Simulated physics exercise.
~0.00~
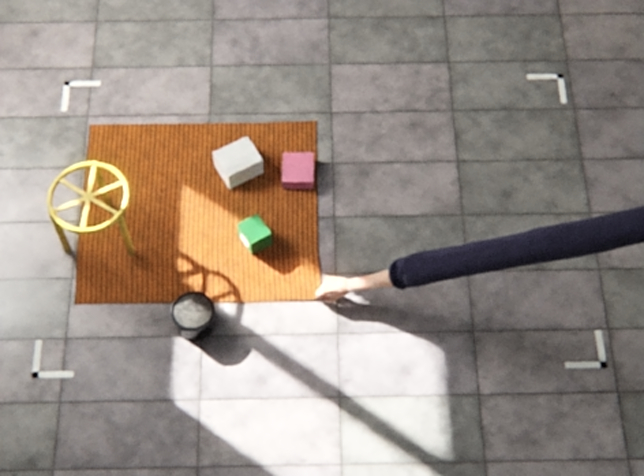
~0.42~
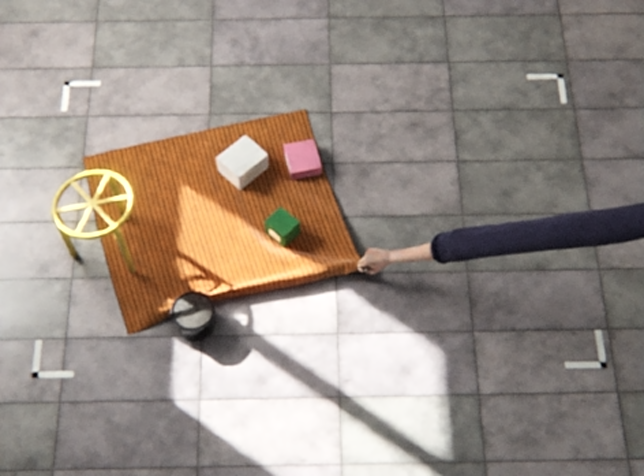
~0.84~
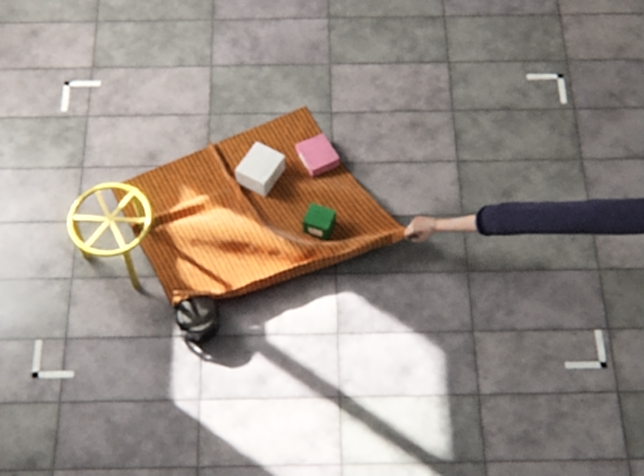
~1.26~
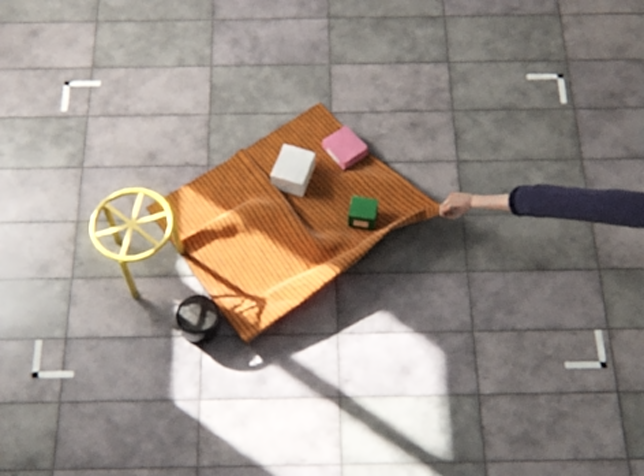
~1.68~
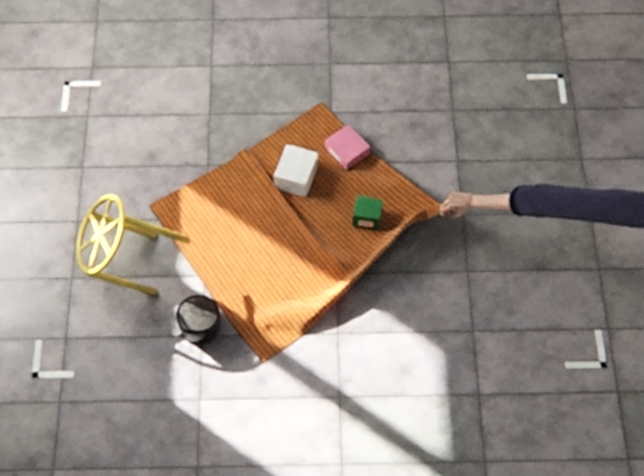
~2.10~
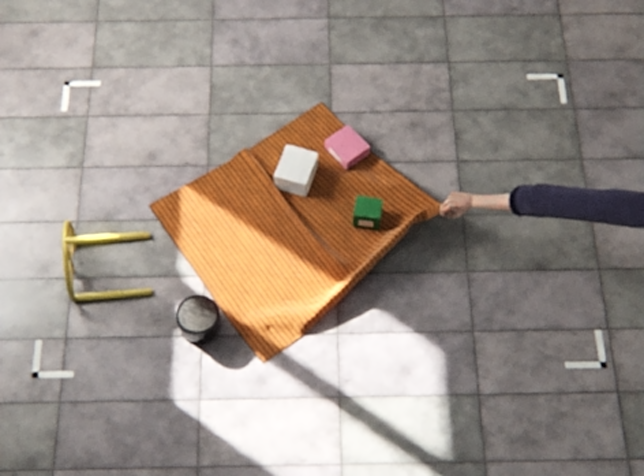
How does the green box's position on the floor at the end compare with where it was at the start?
The green box ends well to the right of where it started and slightly higher in the view, having ridden along on the rug as the hand pulled it.
We see a hand drag an orange rug to the right by its corner, turning and wrinkling it as the white, pink and green boxes ride along. The yellow stool shifts right, then tips over and ends on its side left of the rug, while the black pot barely moves.
